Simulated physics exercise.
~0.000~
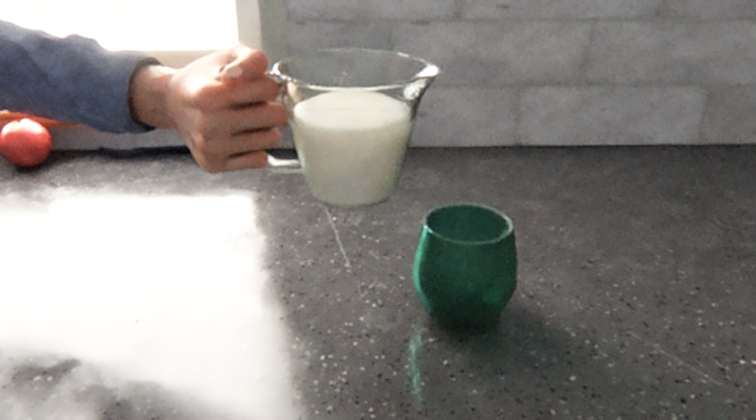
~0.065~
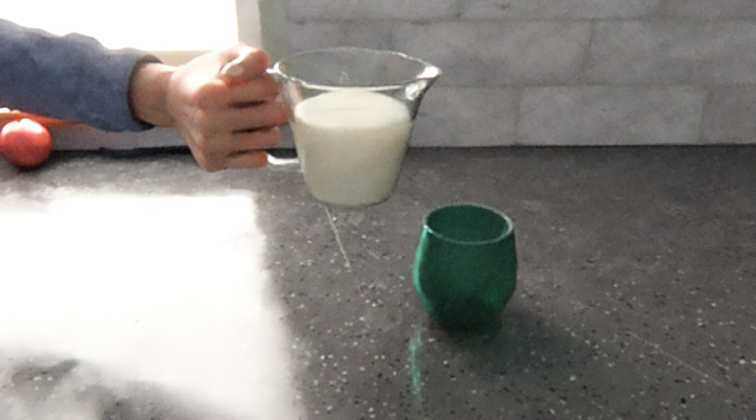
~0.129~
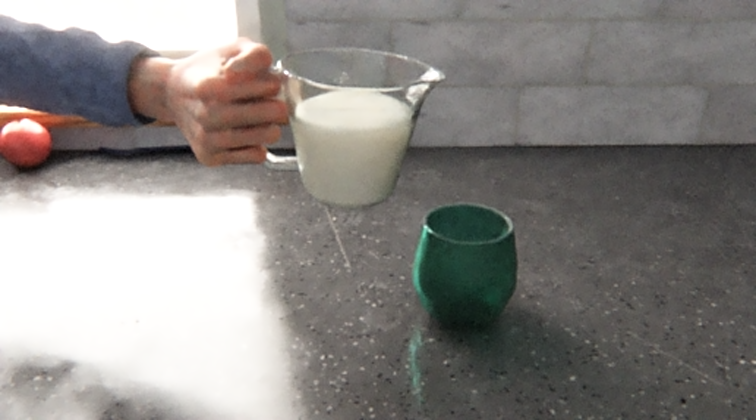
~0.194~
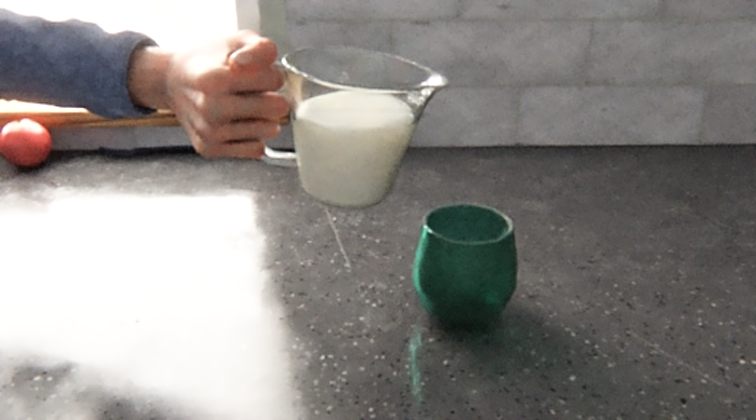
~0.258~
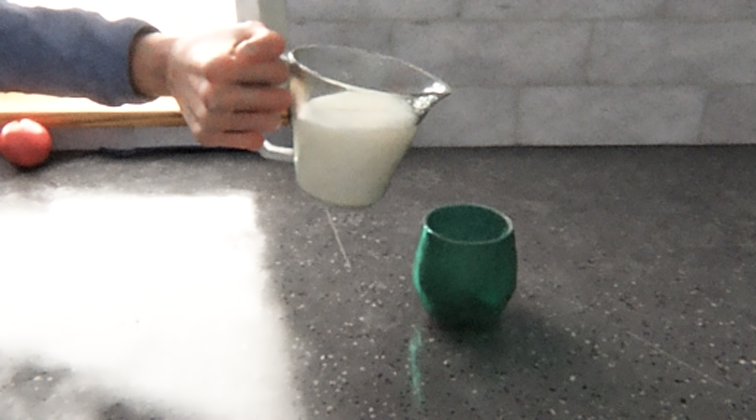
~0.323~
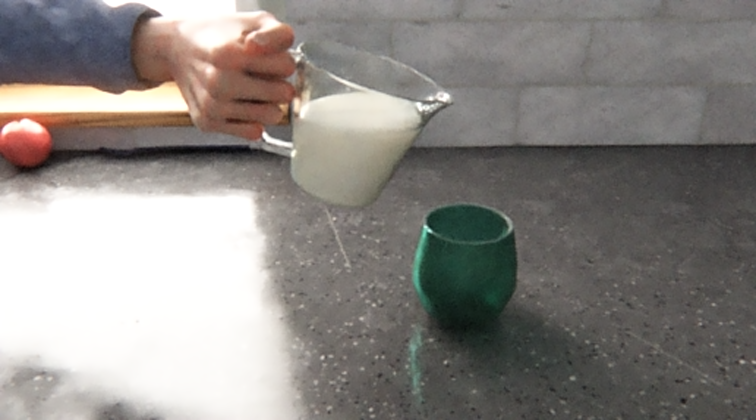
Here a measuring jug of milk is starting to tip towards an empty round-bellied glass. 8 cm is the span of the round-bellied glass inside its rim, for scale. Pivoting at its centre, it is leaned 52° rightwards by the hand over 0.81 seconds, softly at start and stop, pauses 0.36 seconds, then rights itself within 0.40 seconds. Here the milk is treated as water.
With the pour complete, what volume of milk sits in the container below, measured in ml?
I would say close to 190 ml sits there.
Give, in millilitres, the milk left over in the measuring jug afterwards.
Some 290 ml.
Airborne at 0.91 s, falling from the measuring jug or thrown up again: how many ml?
I'd put it near 40 ml of liquid.
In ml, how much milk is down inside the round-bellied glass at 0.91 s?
Estimate: Close to 80 ml.
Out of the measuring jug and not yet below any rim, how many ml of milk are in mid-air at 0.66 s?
I'd put it near 30 ml.
Then, 0.66 s in, the tilt is 48° and the round-bellied glass has 0 ml, the measuring jug 450 ml, and 0 ml is on the counter.
Then, 0.91 s in, the tilt is 52° and the round-bellied glass has 80 ml, the measuring jug 365 ml, and 0 ml is on the counter.
Then, 1.17 s in, the tilt is 52° and the round-bellied glass has 150 ml, the measuring jug 305 ml, and 0 ml is on the counter.
Then, 1.45 s in, the tilt is 11° and the round-bellied glass has 190 ml, the measuring jug 290 ml, and 0 ml is on the counter.
Finally, the round-bellied glass has 190 ml, the measuring jug 290 ml, and 0 ml is on the counter.
